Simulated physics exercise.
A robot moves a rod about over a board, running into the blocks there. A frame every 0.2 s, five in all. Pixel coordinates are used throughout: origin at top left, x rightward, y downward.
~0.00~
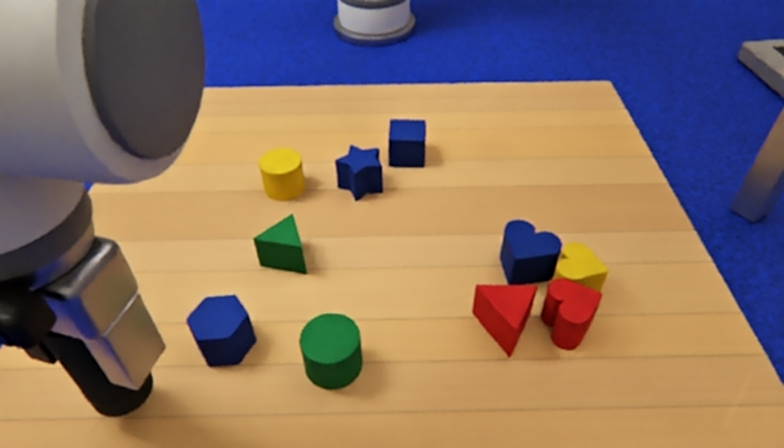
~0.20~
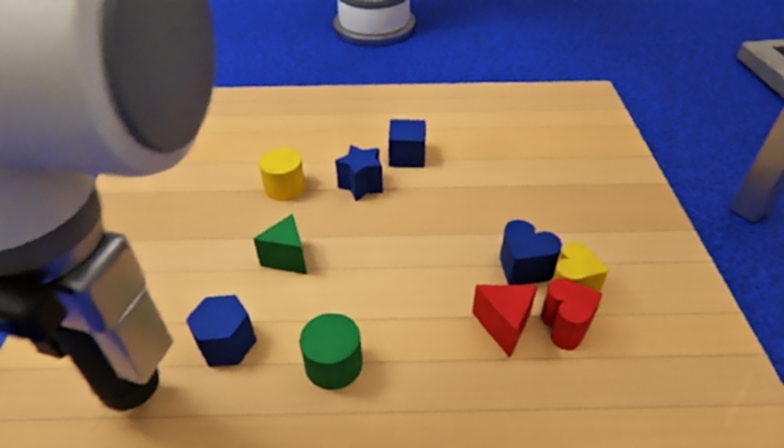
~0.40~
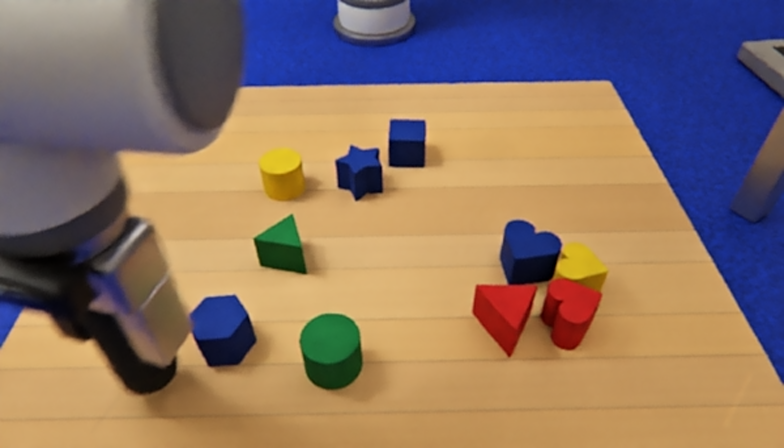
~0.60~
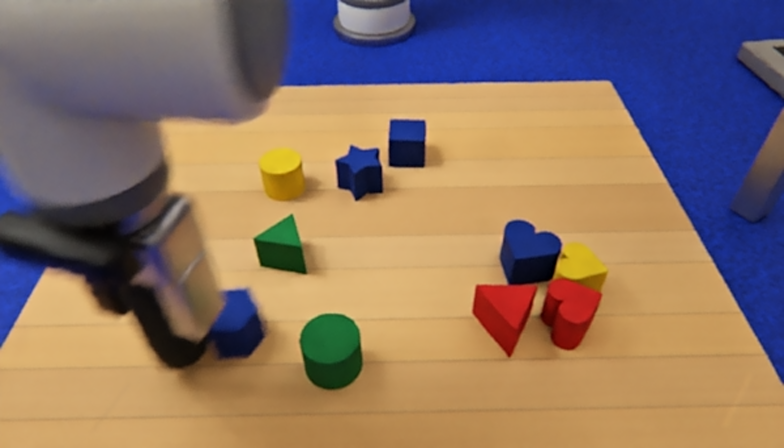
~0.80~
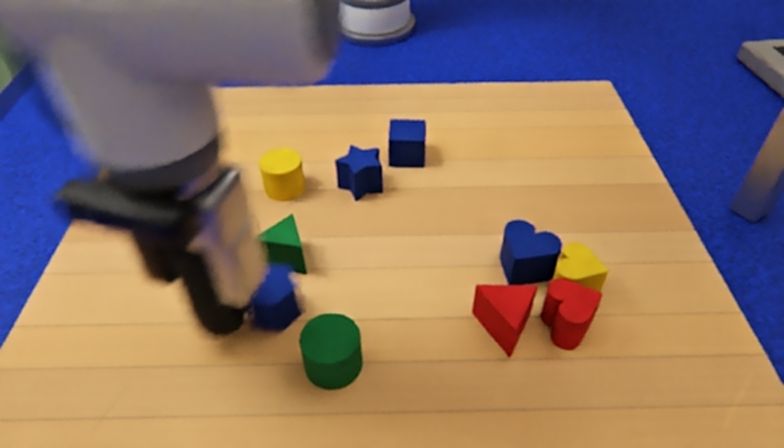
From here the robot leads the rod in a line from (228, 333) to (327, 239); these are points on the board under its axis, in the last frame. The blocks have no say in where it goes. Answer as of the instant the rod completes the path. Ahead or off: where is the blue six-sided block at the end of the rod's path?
It escapes to one side.
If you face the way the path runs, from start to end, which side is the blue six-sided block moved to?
It goes toward the right-hand side.
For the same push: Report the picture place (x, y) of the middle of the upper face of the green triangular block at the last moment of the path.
(310, 189)
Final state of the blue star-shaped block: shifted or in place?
It gets no push and keeps its place.
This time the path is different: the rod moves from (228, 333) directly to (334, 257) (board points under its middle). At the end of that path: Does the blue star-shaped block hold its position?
The answer is yes.
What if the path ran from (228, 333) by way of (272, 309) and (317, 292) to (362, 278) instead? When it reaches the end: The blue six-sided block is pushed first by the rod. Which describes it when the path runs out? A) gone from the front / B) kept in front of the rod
I'll go with B - kept in front of the rod.
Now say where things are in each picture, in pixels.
Lower end of the rod (124, 391), tops of blocks, blue six-sided block (217, 316), green triangular block (282, 232), blue star-shaped block (360, 158), in the first frame.
Rod (131, 386), blocks as before, in the second frame.
Rod (151, 371), blocks as before, in the third frame.
Rod (182, 347), blue six-sided block (229, 309), in the fourth frame.
Rod (222, 317), blue six-sided block (269, 283), green triangular block (282, 232), blue star-shaped block (360, 158), in the fifth frame.
What follows on the original path. One third of the way, rod (261, 281); blue six-sided block (309, 261).
Two thirds of the way, rod (295, 250); blue six-sided block (337, 250), turned 45° clockwise; green triangular block (298, 212), turned 15° anticlockwise.
At the end, rod (324, 223); blue six-sided block (340, 250), turned 55° clockwise; green triangular block (310, 189), turned 45° anticlockwise; blue star-shaped block not moved.
